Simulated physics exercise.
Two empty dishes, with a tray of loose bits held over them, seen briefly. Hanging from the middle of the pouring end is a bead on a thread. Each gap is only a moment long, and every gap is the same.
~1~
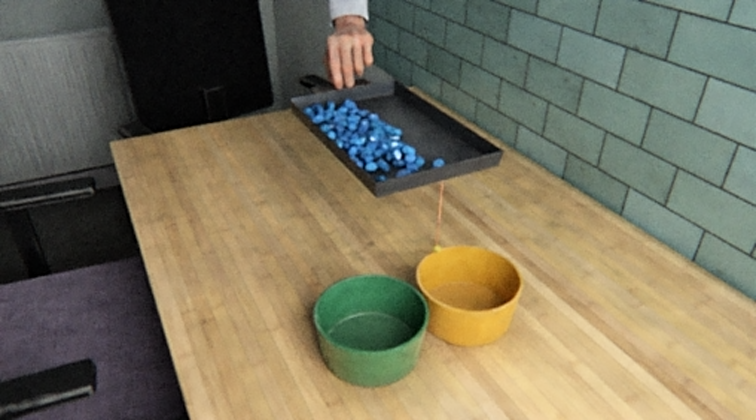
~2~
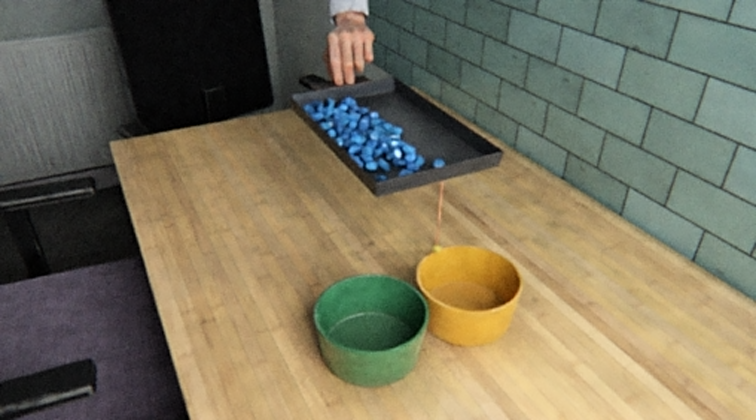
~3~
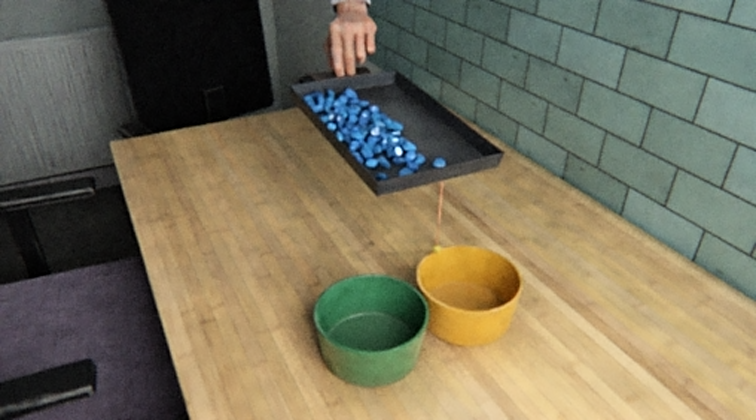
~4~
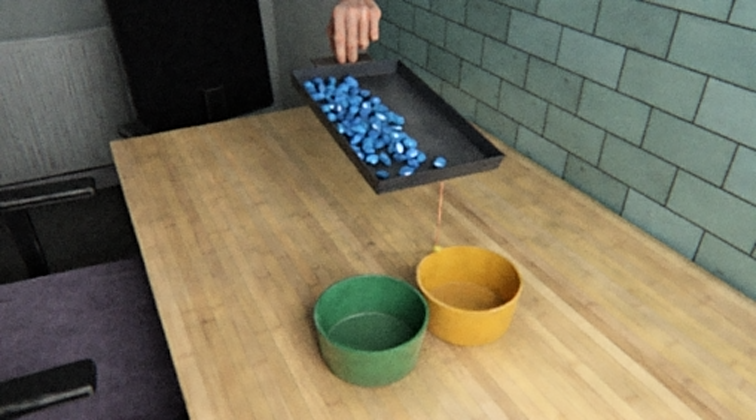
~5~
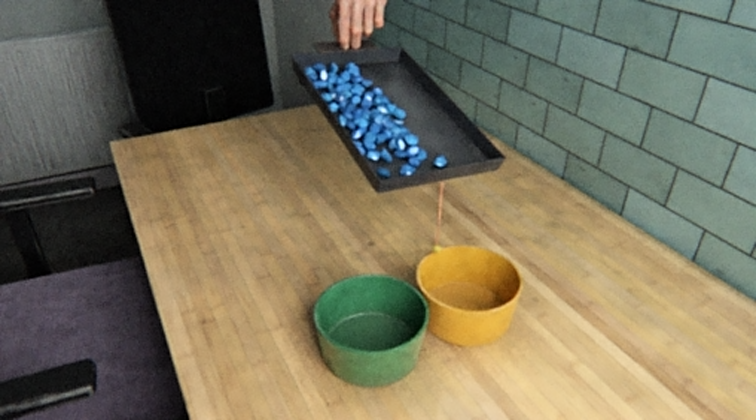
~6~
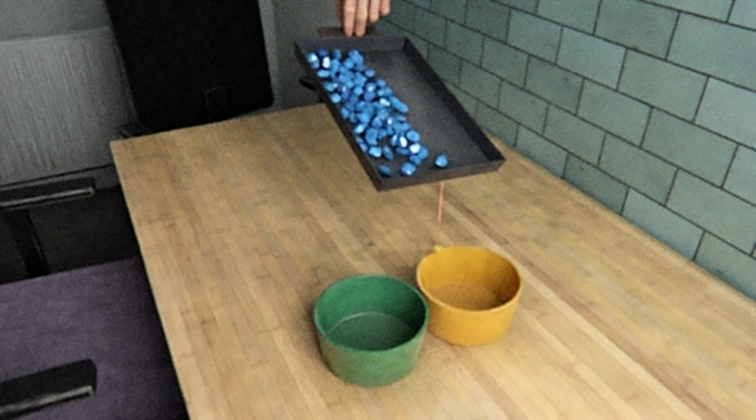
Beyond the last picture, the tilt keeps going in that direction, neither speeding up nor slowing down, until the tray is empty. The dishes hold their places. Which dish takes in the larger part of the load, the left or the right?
The right dish.
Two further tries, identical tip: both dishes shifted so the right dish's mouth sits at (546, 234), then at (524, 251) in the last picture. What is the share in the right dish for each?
It comes to near 0 per cent the first time and near 50 per cent the second time.
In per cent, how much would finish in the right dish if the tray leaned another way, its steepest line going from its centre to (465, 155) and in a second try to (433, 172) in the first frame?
The first gives 30 %, the second 70 %.
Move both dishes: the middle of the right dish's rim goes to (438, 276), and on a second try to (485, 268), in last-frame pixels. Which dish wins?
The dish to the right, then the dish to the right.
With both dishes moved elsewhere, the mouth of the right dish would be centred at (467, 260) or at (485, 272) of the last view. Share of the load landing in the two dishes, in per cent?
You'd get near 70 percent first and near 90 percent next.
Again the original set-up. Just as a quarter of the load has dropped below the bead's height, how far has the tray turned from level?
Somewhere near 80 degrees, I'd say.
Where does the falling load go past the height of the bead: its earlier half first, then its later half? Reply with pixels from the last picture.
(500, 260) first, (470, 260) later.
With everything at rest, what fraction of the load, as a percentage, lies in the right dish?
Around 70 in every hundred pieces.
Soon after the last picture, tray tipped steeply; all on the tray.
A little later, tray tipped right over; about half on the tray; about a quarter in the right dish; about a quarter outside both; a stray few in the air.
Later still, tray tipped past a quarter turn; about two thirds in the right dish; about a third outside both; a stray few in the air.
At rest, tray tipped past a quarter turn; none in the left dish; about two thirds in the right dish; about a third outside both.
